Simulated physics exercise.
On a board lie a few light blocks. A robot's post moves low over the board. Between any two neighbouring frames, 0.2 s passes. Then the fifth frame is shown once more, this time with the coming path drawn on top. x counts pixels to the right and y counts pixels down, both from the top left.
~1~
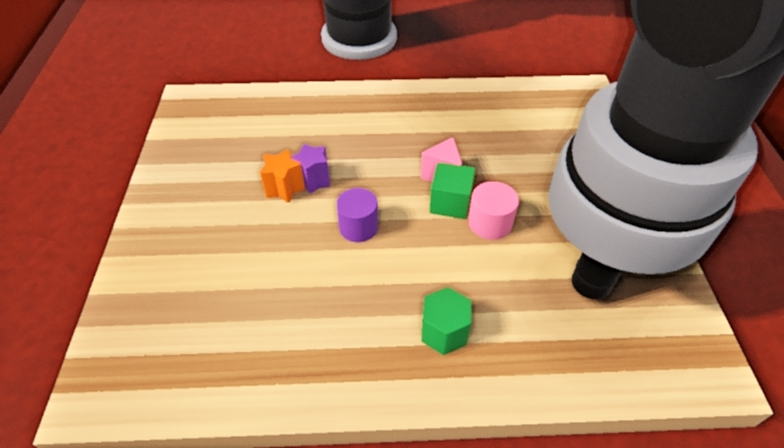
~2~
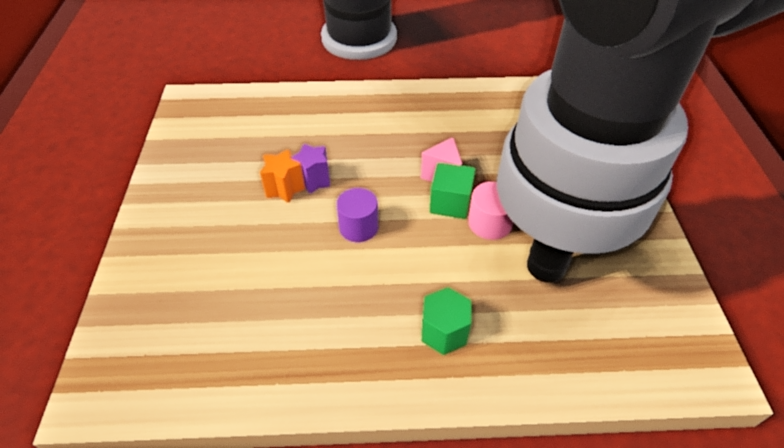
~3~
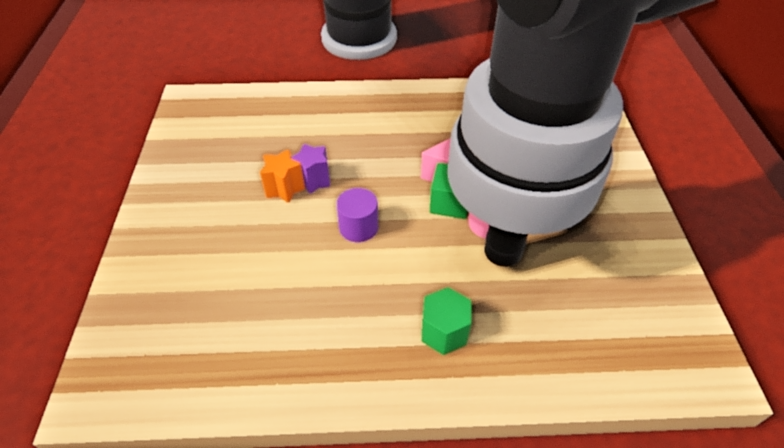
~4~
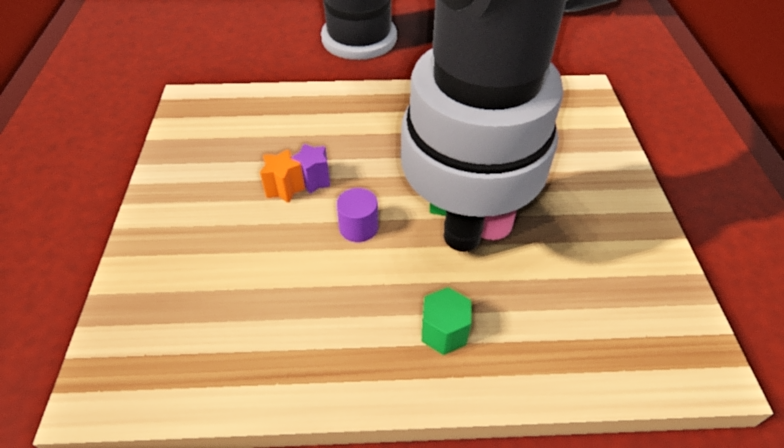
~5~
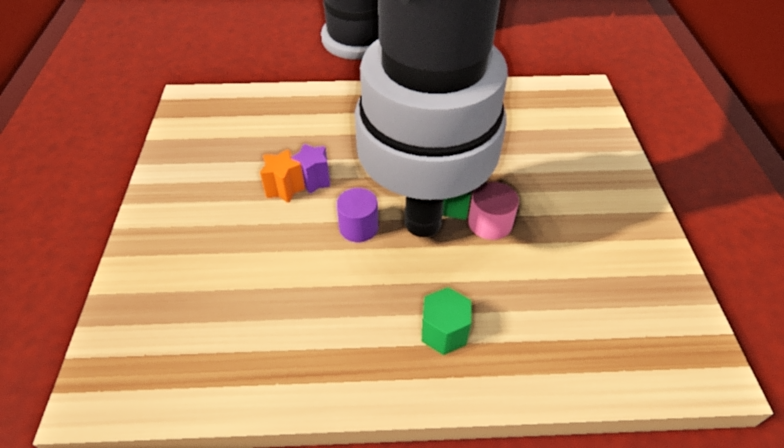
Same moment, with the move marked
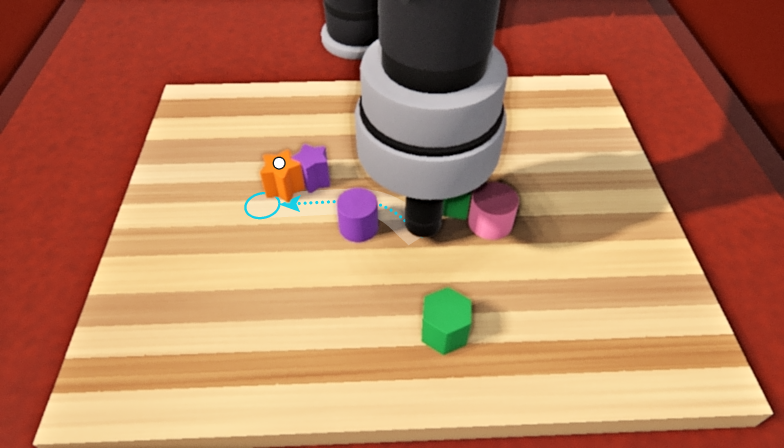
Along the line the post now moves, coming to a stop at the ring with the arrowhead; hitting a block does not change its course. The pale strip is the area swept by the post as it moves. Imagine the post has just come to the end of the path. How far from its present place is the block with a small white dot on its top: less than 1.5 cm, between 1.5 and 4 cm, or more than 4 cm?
It ends 1.5 to 4 cm from its spot.
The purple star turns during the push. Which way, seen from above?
Rotates clockwise.
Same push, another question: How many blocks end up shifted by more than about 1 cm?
I think only one will be displaced.
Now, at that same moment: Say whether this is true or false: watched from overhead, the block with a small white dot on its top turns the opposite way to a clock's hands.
The statement is false.
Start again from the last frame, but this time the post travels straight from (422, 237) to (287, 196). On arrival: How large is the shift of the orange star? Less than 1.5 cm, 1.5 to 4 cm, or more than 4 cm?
Between 1.5 and 4 cm.
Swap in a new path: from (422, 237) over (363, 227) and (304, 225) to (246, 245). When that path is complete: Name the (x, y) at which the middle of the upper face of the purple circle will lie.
Its top middle will sit at (236, 191).
The drawn path runs from (422, 237) via (379, 205) and (321, 202), ending at (262, 205); the dot is on the orange star.
The first path, step by step. One third of the way, post at (378, 192); nothing pushed yet.
Two thirds of the way, post at (320, 190); purple circle at (350, 204).
At the end, post at (259, 193); orange star at (258, 157), turned 45° clockwise; purple star not moved; purple circle at (350, 204).
